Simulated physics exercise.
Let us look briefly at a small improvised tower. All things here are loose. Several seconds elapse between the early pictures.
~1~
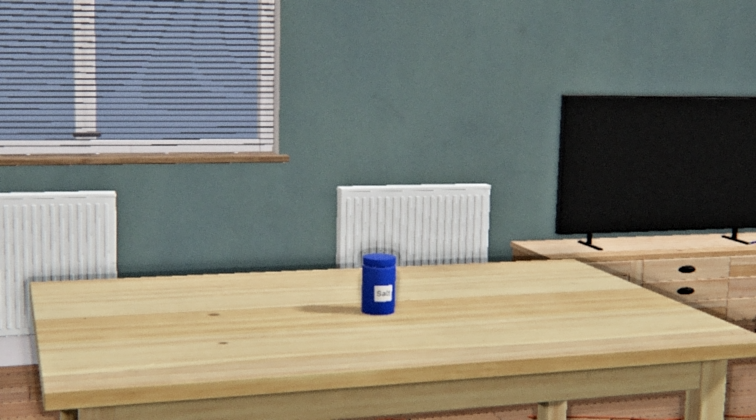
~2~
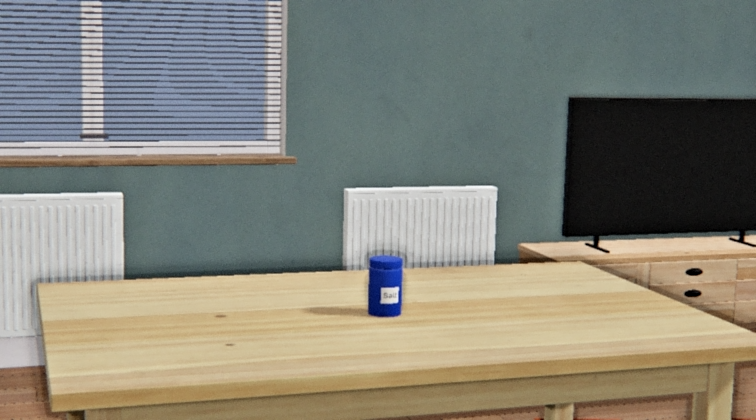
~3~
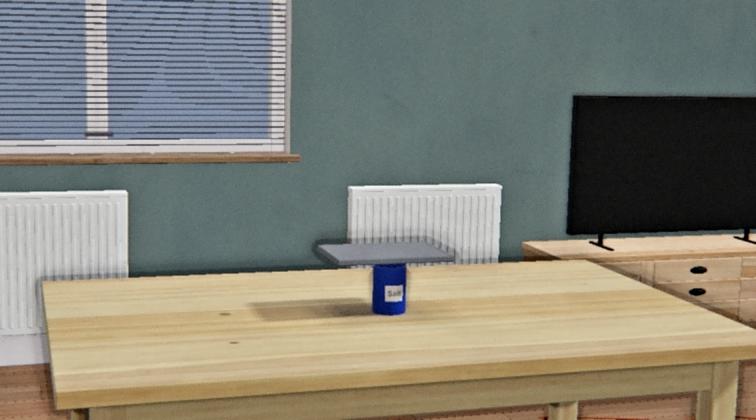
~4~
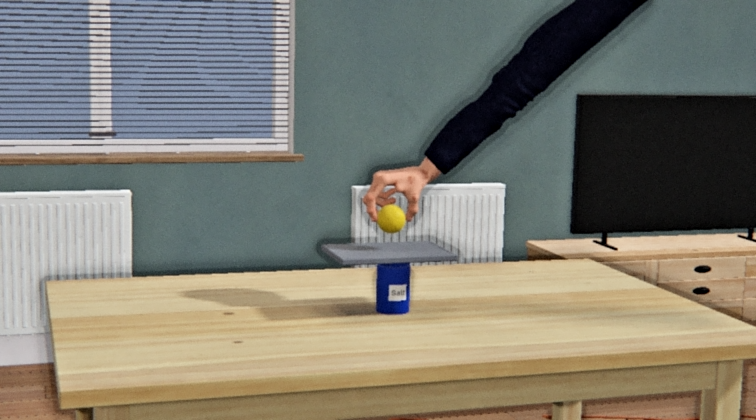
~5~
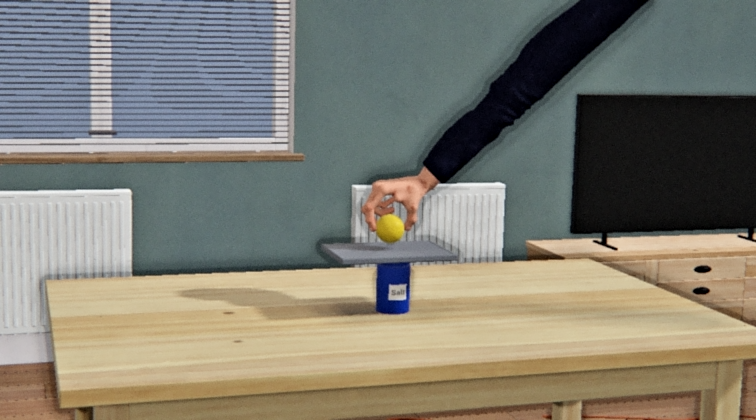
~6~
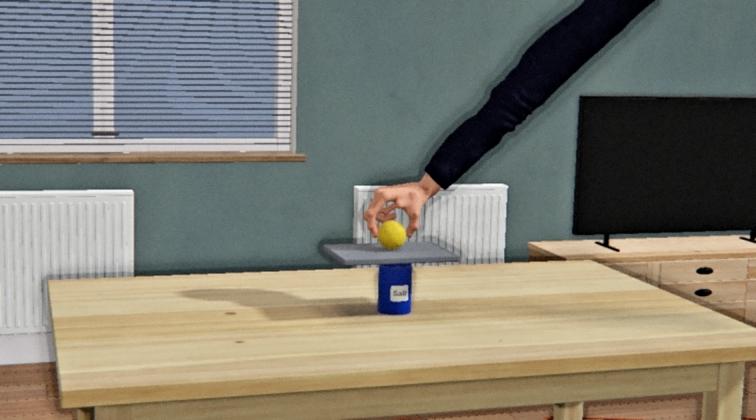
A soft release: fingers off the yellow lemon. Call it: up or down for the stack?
Up - it stays standing.
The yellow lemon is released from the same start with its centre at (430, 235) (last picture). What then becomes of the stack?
Stands.
Then, 0.80 s on from there, no change.
Then, 1.70 s on from there, yellow lemon resting near (392, 235).
In the end, all 3 unmoved. At the end, from the last picture's camera, yellow lemon near (392, 235). The stack stays up.
